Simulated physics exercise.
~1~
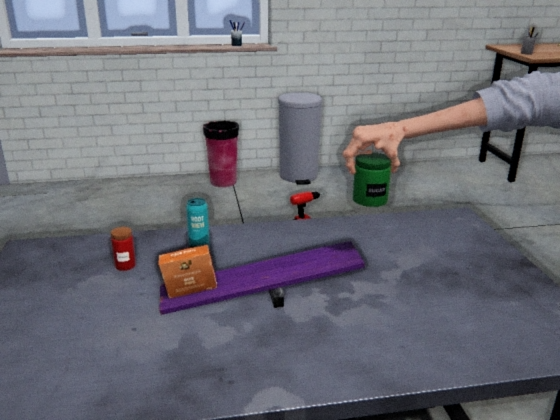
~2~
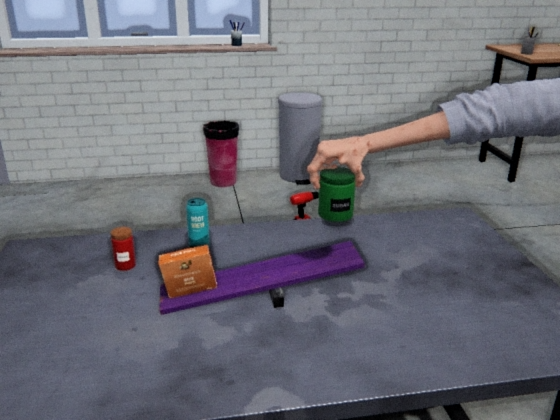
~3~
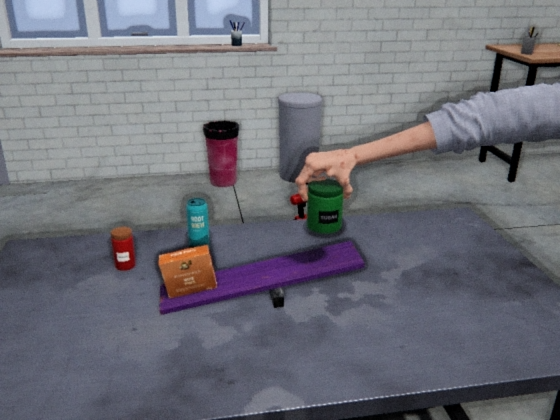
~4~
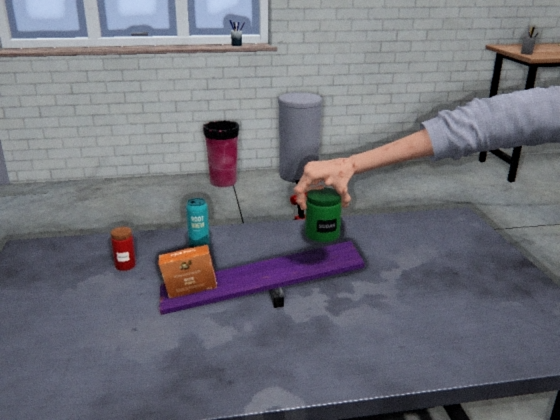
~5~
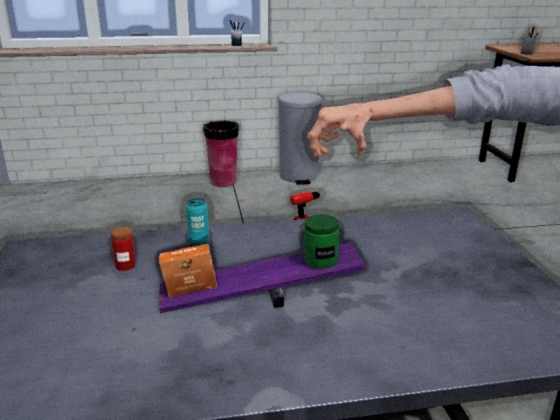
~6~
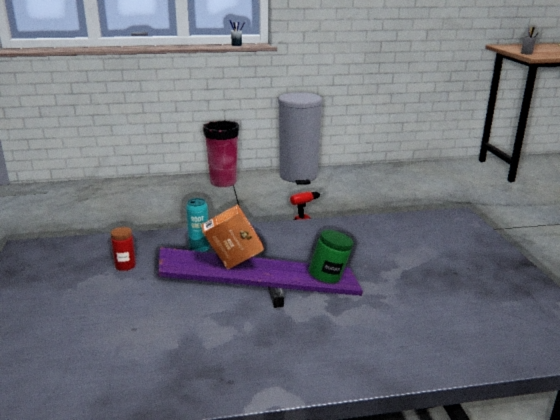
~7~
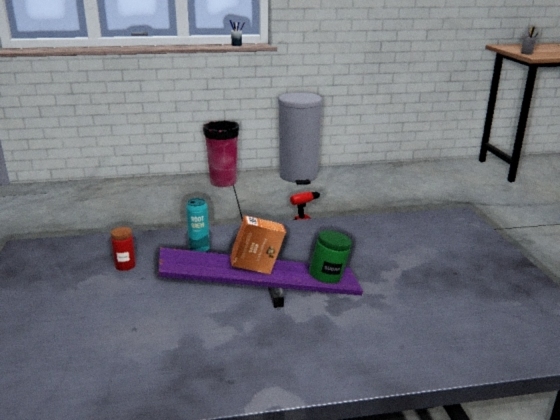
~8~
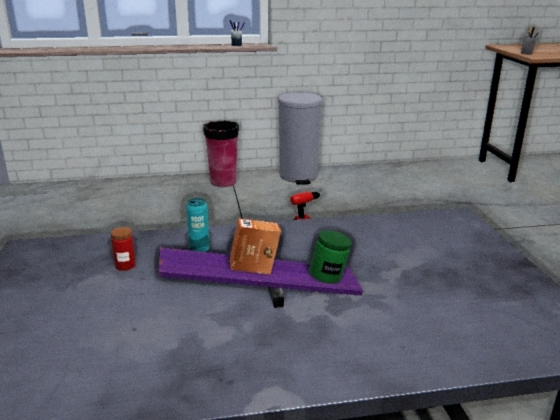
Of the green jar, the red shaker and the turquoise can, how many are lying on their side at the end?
None of them are lying on their side at the end. The red shaker and the turquoise can still stand in their places, and the green jar only leans with the tilted plank.
